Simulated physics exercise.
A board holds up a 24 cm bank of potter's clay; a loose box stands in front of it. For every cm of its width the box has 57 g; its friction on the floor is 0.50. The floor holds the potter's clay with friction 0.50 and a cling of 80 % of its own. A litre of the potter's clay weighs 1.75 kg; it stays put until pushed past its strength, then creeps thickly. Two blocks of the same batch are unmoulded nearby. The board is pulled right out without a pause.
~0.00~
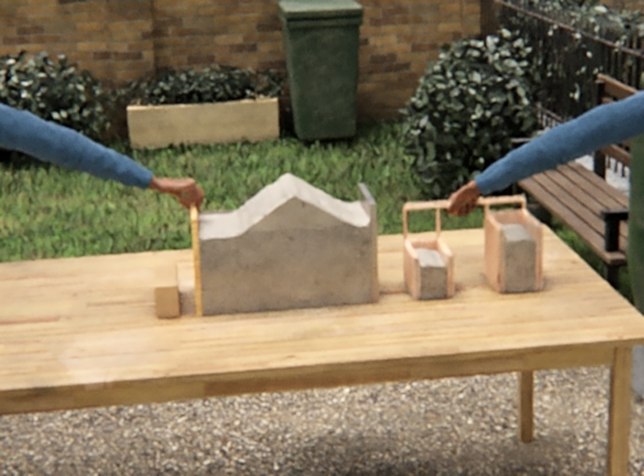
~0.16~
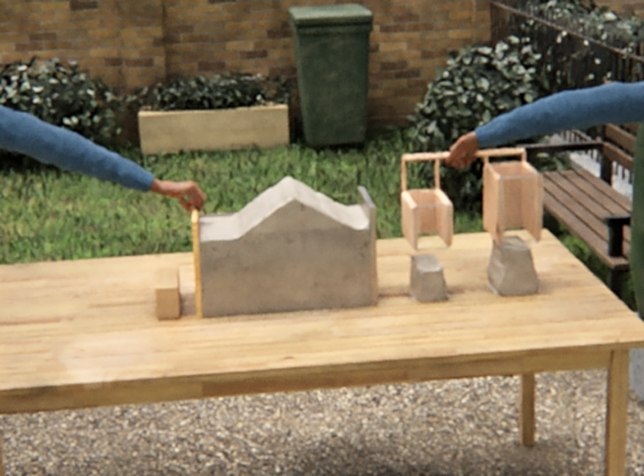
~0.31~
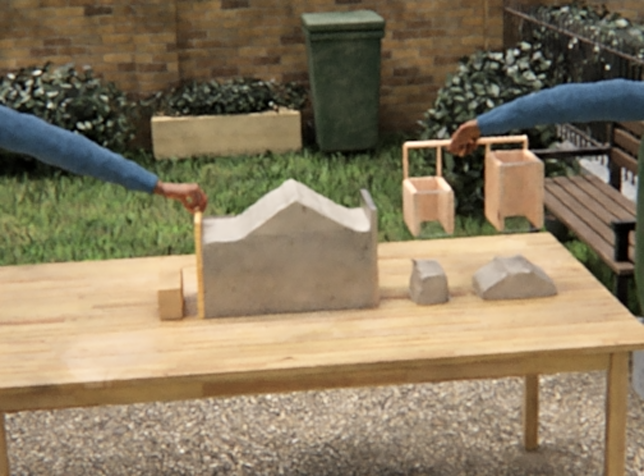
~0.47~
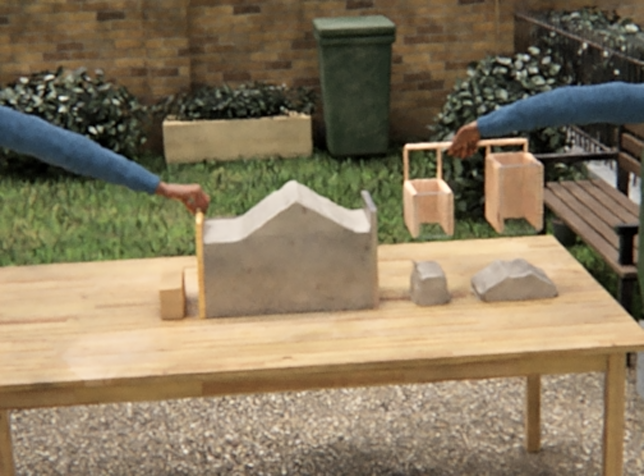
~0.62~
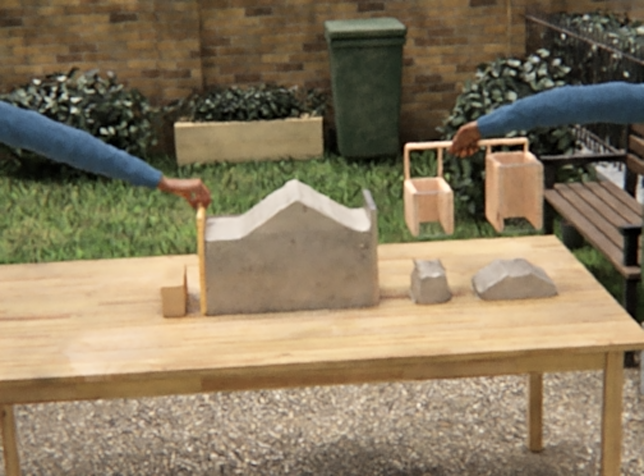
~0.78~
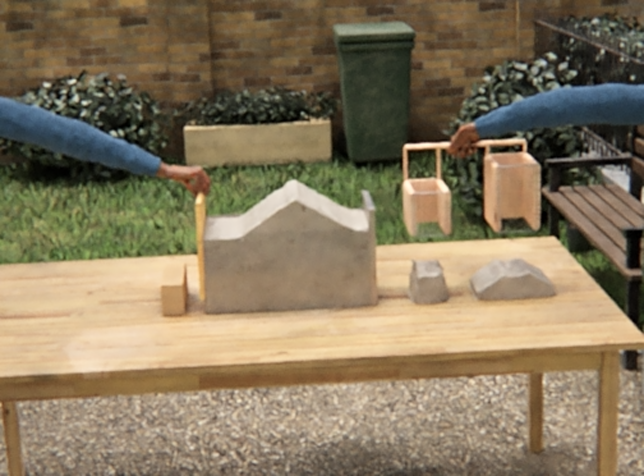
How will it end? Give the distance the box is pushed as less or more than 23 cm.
Expect more than 23 cm.
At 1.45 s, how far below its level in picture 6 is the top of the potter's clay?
Some 7.5 cm.
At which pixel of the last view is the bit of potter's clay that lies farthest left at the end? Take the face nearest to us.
Around (95, 318).
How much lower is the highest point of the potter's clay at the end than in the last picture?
Roughly 9.5 cm.
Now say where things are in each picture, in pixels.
In the first frame, top of the board at (198, 235), not yet moved; top of the potter's clay at (288, 197); blocks stand 11 cm, 17 cm (left to right).
In the second frame, top of the board at (198, 238), not yet moved; top of the potter's clay at (287, 199); blocks stand 10 cm, 14 cm (left to right).
In the third frame, top of the board at (201, 239), not yet moved; top of the potter's clay at (289, 202); blocks stand 9.6 cm, 9.2 cm (left to right).
In the fourth frame, top of the board at (202, 239), not yet moved; top of the potter's clay at (290, 203); blocks stand 9.3 cm, 8.7 cm (left to right).
In the fifth frame, top of the board at (203, 234), moved 1.1 cm; top of the potter's clay at (290, 201); blocks stand 9.3 cm, 8.7 cm (left to right).
In the sixth frame, top of the board at (201, 220), moved 5.2 cm; top of the potter's clay at (289, 201); blocks stand 9.3 cm, 8.7 cm (left to right).
After 1.09 s, the box has been pushed 1 mm.
After 1.45 s, the box has been pushed 14 cm.
After 1.81 s, the box has been pushed 26 cm.
After 2.17 s, the box has been pushed 27 cm.
After 2.21 s, at the end, the box has been pushed 27 cm.
